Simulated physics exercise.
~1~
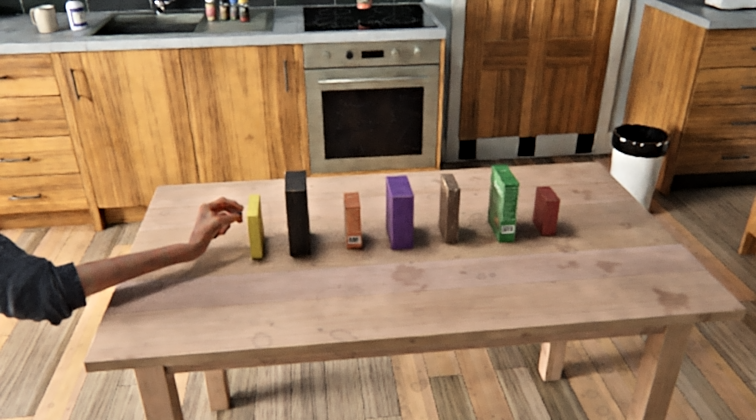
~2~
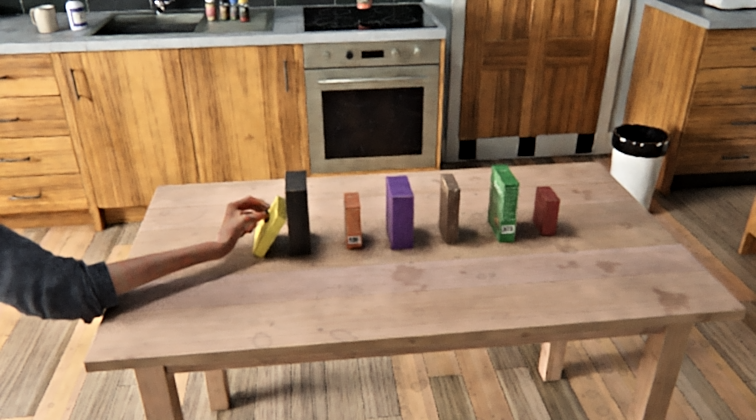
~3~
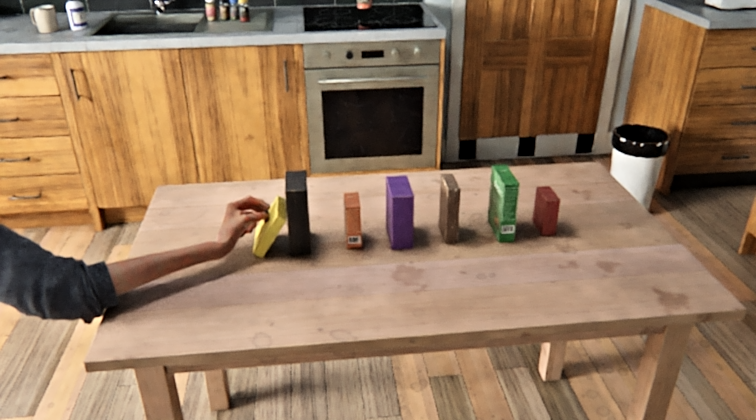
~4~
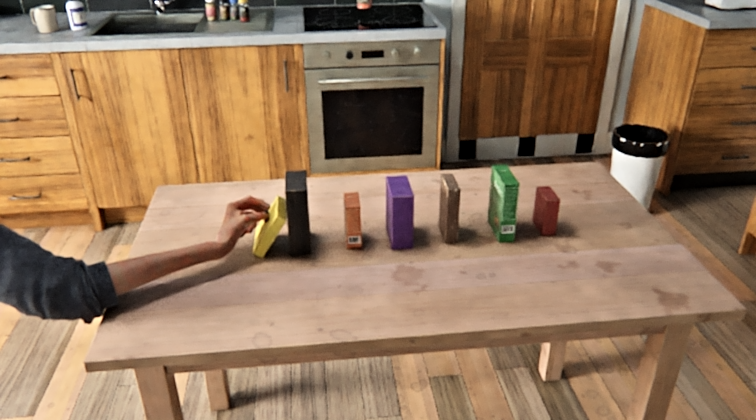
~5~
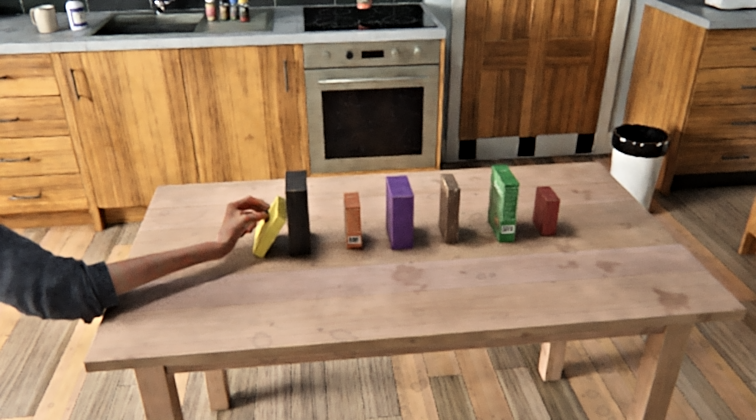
We see a row of seven upright blocks on a wooden table in a kitchen, and a hand at the left tips the yellow one gently rightward until it leans by the black one. The hand then holds still, and the other six remain standing in place.
